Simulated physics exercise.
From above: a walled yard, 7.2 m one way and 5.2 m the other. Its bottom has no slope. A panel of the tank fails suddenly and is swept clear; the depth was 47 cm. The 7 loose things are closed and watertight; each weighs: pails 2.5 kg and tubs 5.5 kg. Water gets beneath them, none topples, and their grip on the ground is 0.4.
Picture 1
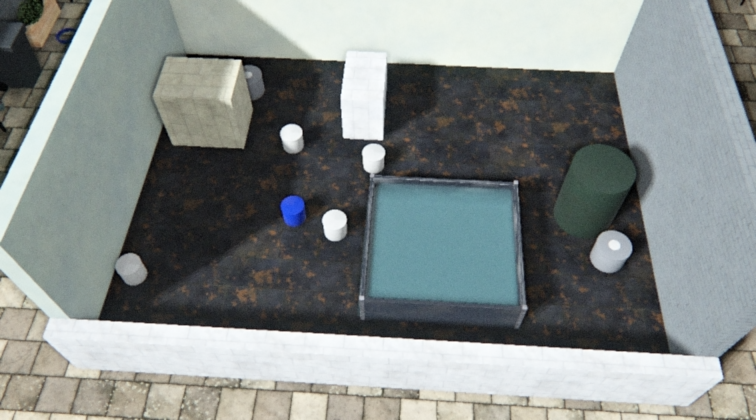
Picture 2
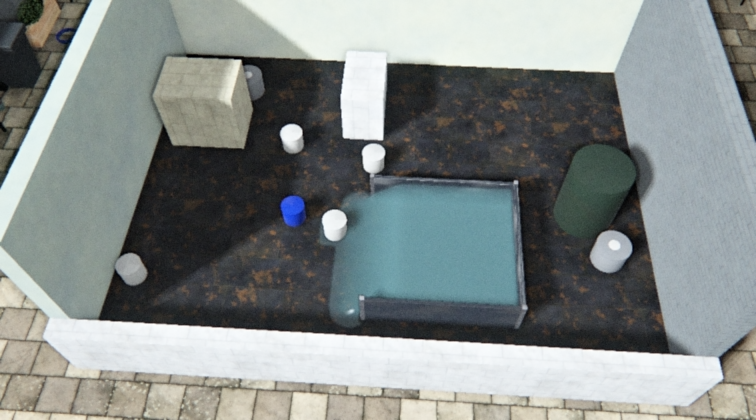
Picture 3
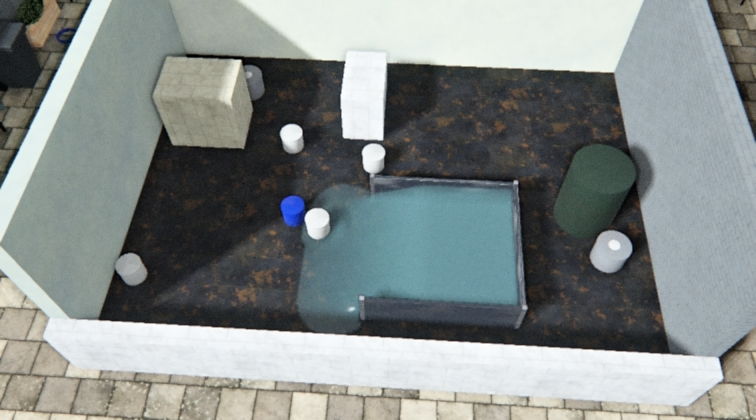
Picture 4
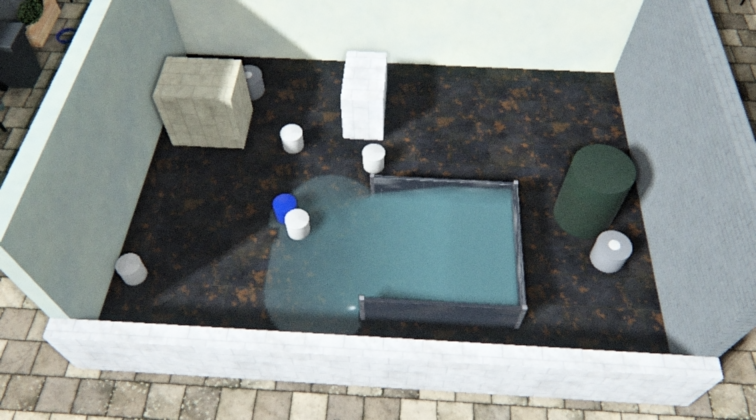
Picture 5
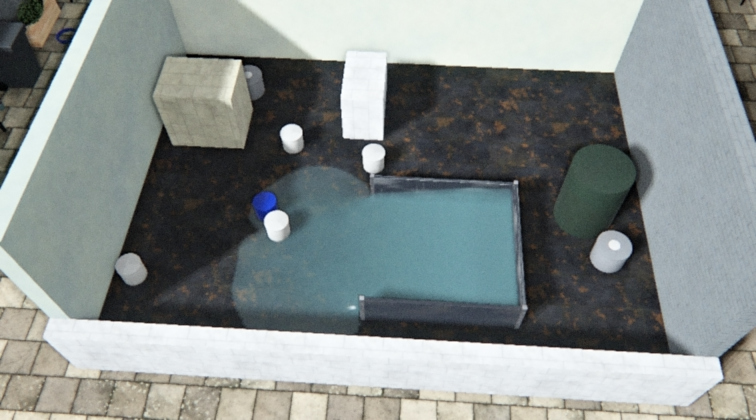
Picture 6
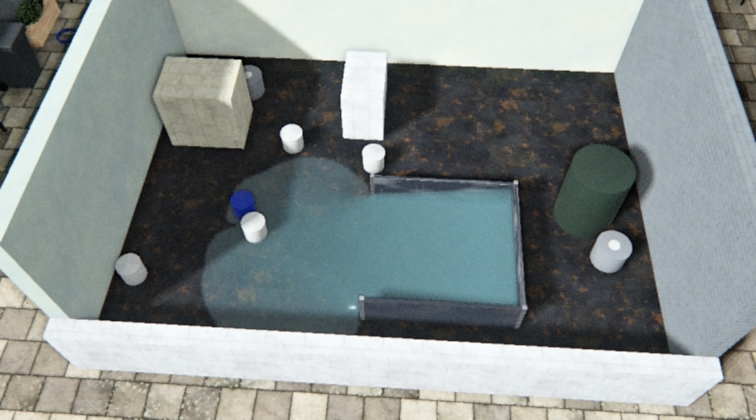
The clip shows a walled yard with a tank of water whose left side opens, letting water spread leftward across the dark ground, pushing first a white pail and then a blue one to the left while the other objects stay put.
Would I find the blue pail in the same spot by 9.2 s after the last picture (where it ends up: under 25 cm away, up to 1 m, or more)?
The blue pail travels far.
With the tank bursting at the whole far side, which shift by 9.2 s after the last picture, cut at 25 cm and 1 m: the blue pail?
Then the blue pail stays put.
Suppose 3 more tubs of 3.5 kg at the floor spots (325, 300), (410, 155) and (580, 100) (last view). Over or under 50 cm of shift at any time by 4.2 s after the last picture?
In that order: More, less, less.
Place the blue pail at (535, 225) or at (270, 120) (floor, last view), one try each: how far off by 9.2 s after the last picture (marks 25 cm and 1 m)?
In that order: It holds its place; it gets carried off.
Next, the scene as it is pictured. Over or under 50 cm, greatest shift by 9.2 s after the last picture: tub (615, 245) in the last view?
It is less.
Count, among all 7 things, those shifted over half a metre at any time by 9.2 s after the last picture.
6 of them.
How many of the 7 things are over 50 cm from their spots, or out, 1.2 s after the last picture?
I count 3.
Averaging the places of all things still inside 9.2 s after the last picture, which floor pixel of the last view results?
Around (426, 155).
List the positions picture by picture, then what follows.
In the first frame, the blue pail at (293, 205), on the bottom; water covers 3.4 m2; 0 of 7 have shifted.
In the second frame, the blue pail at (293, 205), on the bottom; 4.3 m2 under water; 0 of 7 have shifted.
In the third frame, the blue pail at (293, 205) rests on the ground; water covers 5.2 m2; 1 of 7 have shifted.
In the fourth frame, the blue pail at (285, 203), on the bottom, 12 cm from its start; water covers 6.3 m2; 2 of 7 have shifted.
In the fifth frame, the blue pail at (265, 201) rests on the ground, 40 cm from its start; 7.6 m2 under water; 2 of 7 have shifted.
In the sixth frame, the blue pail at (242, 200) rests on the ground, 71 cm from its start; water covers 8.9 m2; 2 of 7 have shifted.
Then, 1.2 s after the last picture the blue pail is near (148, 165), 2.2 m from its start, afloat; 3 afloat.
Then, 3.8 s after the last picture the blue pail is near (201, 136), 1.8 m from its start, afloat; 4 afloat.
Then, 6.2 s after the last picture the blue pail is near (314, 90), 2.2 m from its start, afloat; 4 afloat.
Then, 9.2 s after the last picture the blue pail is near (348, 53), 3.1 m from its start, afloat; 6 afloat.
